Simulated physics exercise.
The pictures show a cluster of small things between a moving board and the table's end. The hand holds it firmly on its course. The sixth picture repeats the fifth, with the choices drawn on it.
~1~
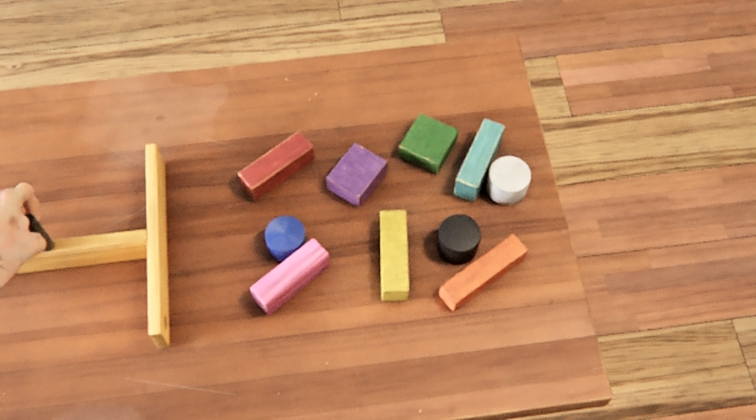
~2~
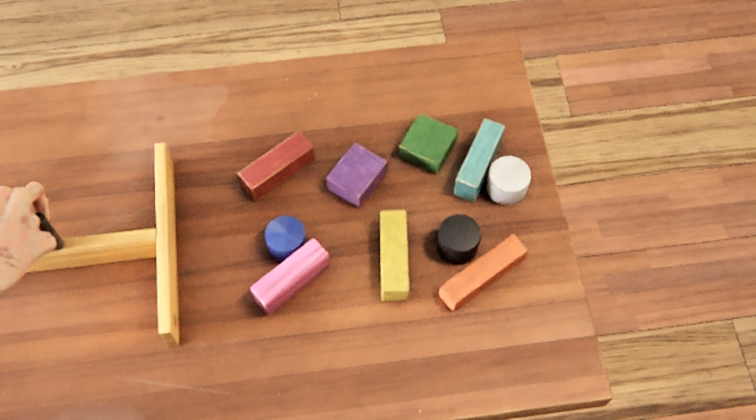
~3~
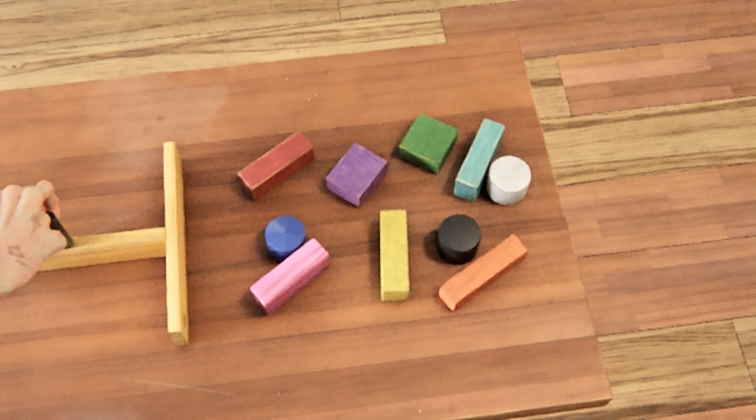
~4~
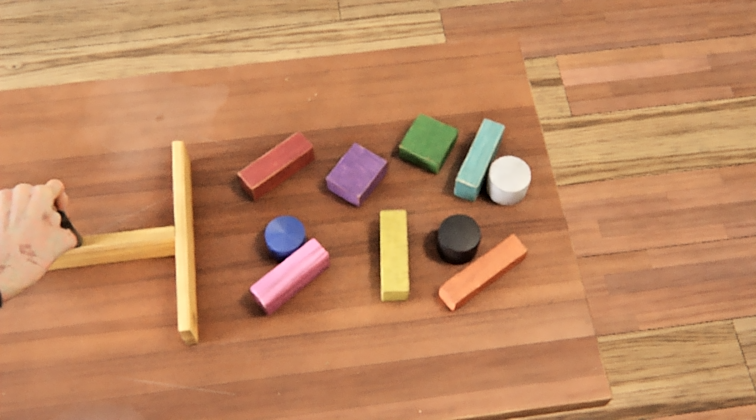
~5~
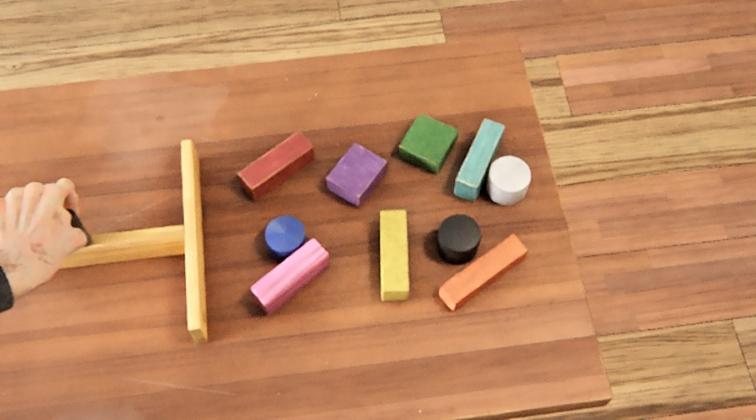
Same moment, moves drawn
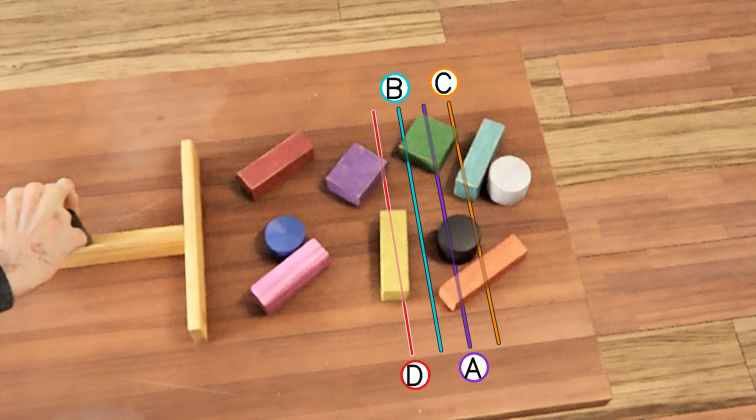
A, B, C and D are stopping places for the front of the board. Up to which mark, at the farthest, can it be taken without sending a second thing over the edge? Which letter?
As far as mark C.
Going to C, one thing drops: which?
It is the white tin.
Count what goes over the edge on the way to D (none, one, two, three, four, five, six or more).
The count is none.
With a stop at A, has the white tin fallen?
No.
On the marked copy, A at (445, 218); B at (418, 221); C at (472, 214); D at (391, 224).
With C. Early on, board (293, 217); red bar (319, 157); pink stick (339, 266).
Further on, board (394, 205); black tin (506, 248); orange bar (505, 285).
At the end, board (470, 196); white tin over the edge; black tin (571, 260); one fallen.
As for the rest, A is within the limit but short; B is within the limit but short; D is within the limit but short.
